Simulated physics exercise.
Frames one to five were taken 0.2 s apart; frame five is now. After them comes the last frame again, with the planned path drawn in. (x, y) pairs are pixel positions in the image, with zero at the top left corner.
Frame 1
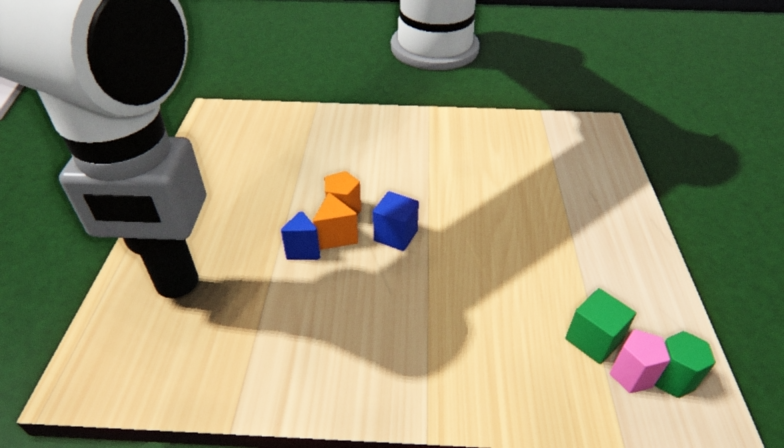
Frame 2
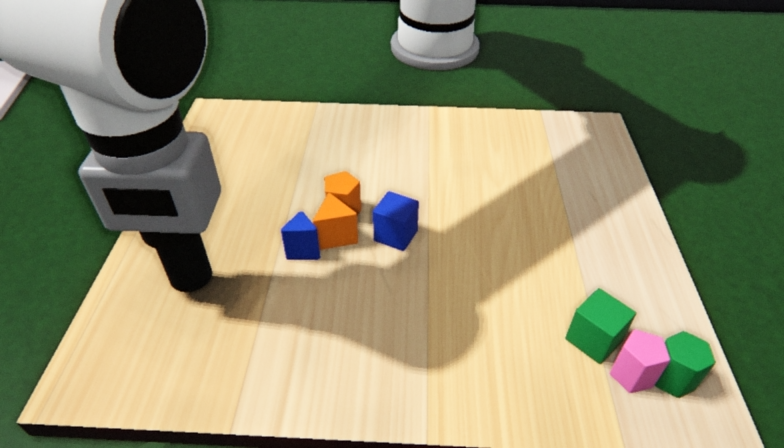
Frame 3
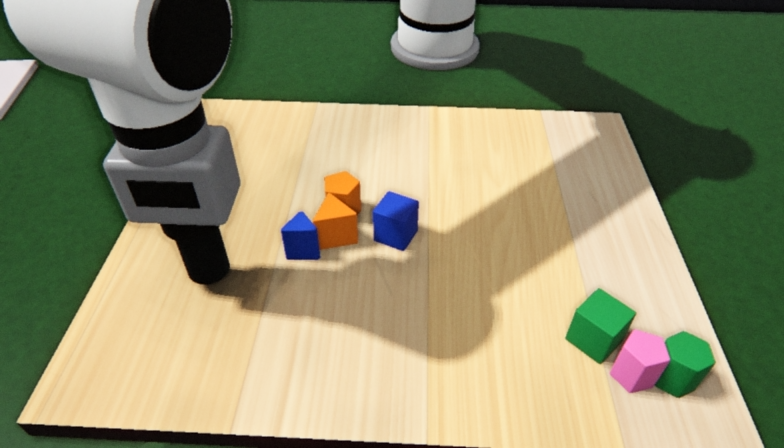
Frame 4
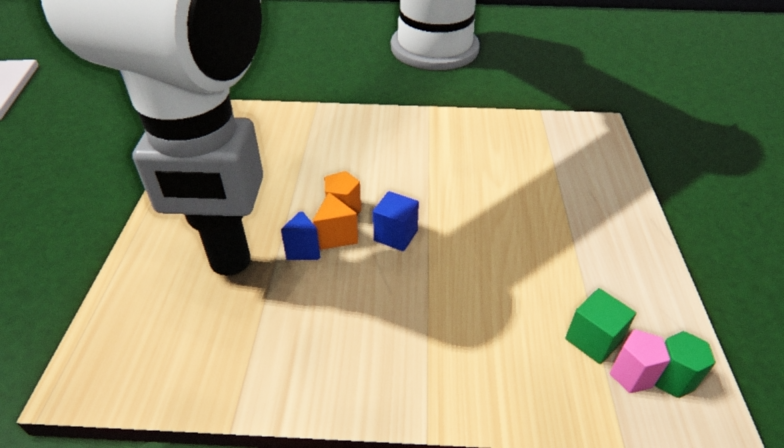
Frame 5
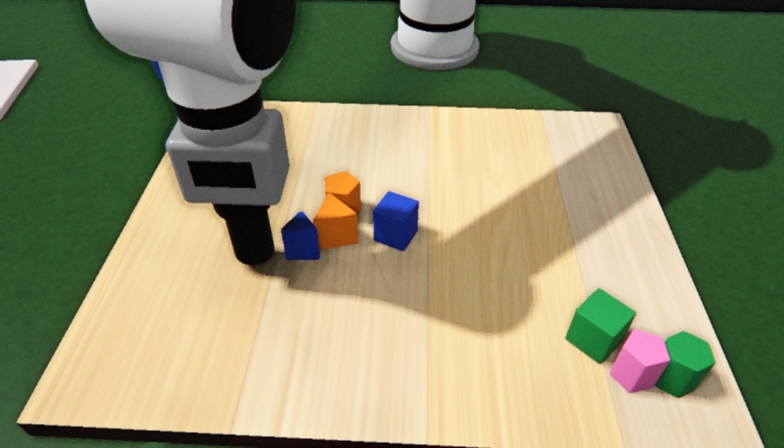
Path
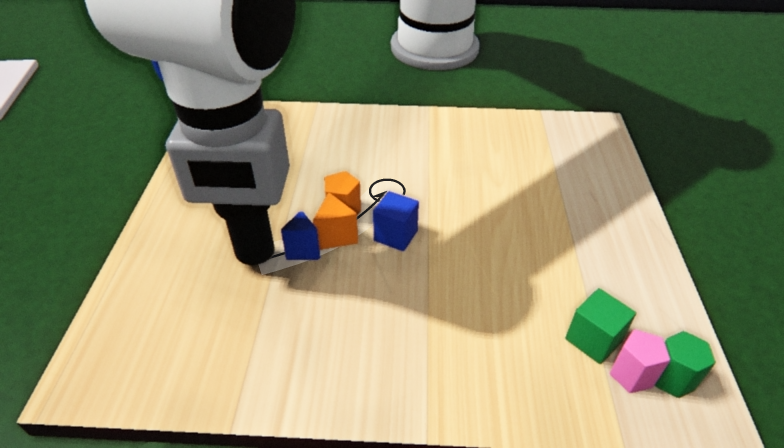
A robot arm slid its black rod steadily rightward and slightly away across a wooden board, nearing the blue triangular block beside the orange pieces, while all the colored blocks stayed still.
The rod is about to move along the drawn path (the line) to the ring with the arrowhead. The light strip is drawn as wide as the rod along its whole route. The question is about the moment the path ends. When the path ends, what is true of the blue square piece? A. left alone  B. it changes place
B (it changes place)
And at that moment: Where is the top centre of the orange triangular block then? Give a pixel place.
Close to (405, 182).
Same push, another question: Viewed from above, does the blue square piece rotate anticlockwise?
No - that is not the case.
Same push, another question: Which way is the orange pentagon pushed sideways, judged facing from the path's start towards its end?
Shifted left.
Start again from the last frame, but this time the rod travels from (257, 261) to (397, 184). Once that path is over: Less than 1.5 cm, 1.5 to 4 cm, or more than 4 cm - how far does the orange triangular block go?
That block covers between 1.5 and 4 cm.
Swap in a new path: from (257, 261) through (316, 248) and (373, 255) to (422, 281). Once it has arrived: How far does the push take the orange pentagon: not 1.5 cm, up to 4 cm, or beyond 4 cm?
Moves under 1.5 cm.
Drawn move, from (257, 261) over (312, 243) and (356, 219) to (387, 191).
On the path given first. One third of the way, rod (312, 233); blue triangular block (331, 229); orange triangular block (344, 206), turned 45° anticlockwise.
Two thirds of the way, rod (355, 209); blue triangular block (334, 229), turned 15° clockwise; orange triangular block (387, 190), turned 15° anticlockwise; orange pentagon (357, 165), turned 40° anticlockwise; blue square piece (409, 206), turned 35° clockwise.
At the end, rod (387, 181); blue triangular block (334, 229), turned 15° clockwise; orange triangular block (405, 182), turned 15° clockwise; orange pentagon (360, 150), turned 60° anticlockwise; blue square piece (409, 206), turned 35° clockwise.
